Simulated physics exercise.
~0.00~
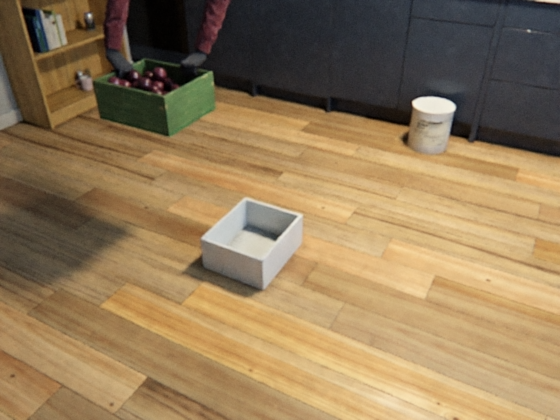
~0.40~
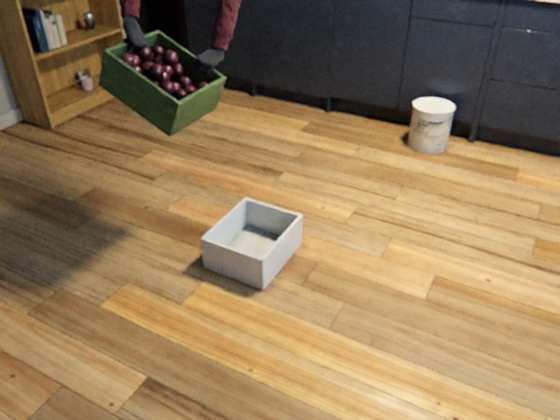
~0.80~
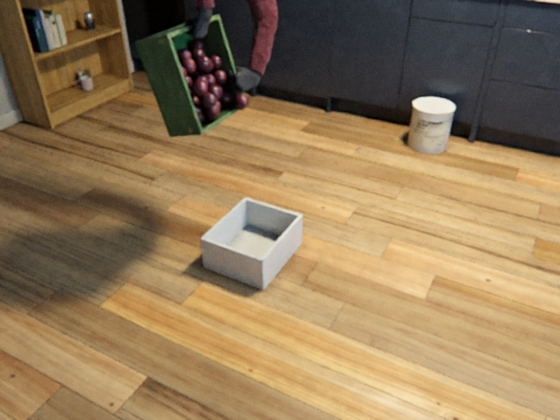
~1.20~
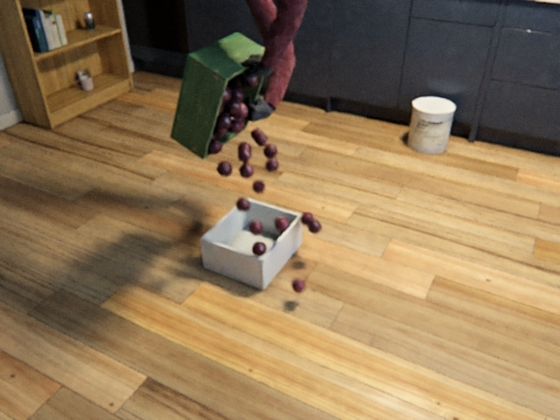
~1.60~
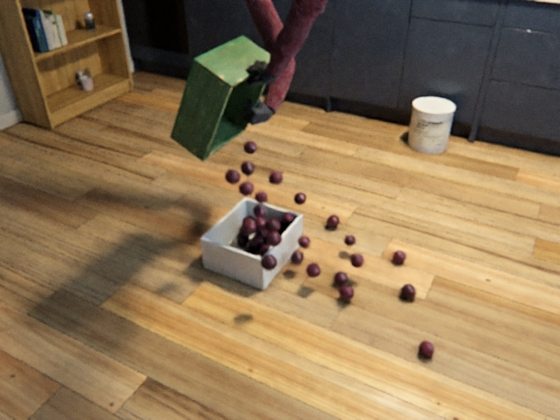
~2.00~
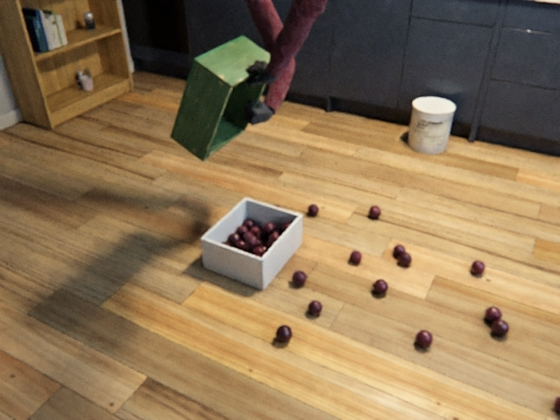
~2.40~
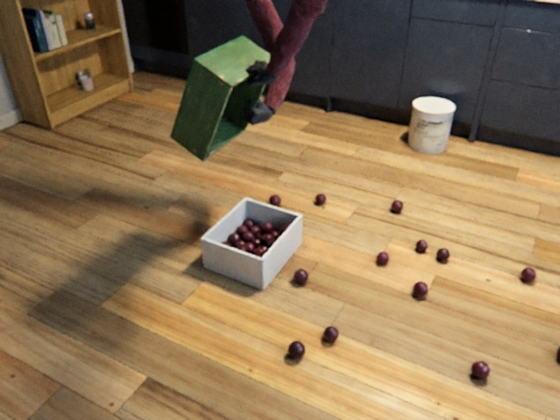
The clip shows gloved hands lifting a green box of red onions and tipping it rightward over a white basket on a wooden floor. The onions tumble out, many landing in the basket while others scatter and roll right across the floor, and the box stays held tilted above.
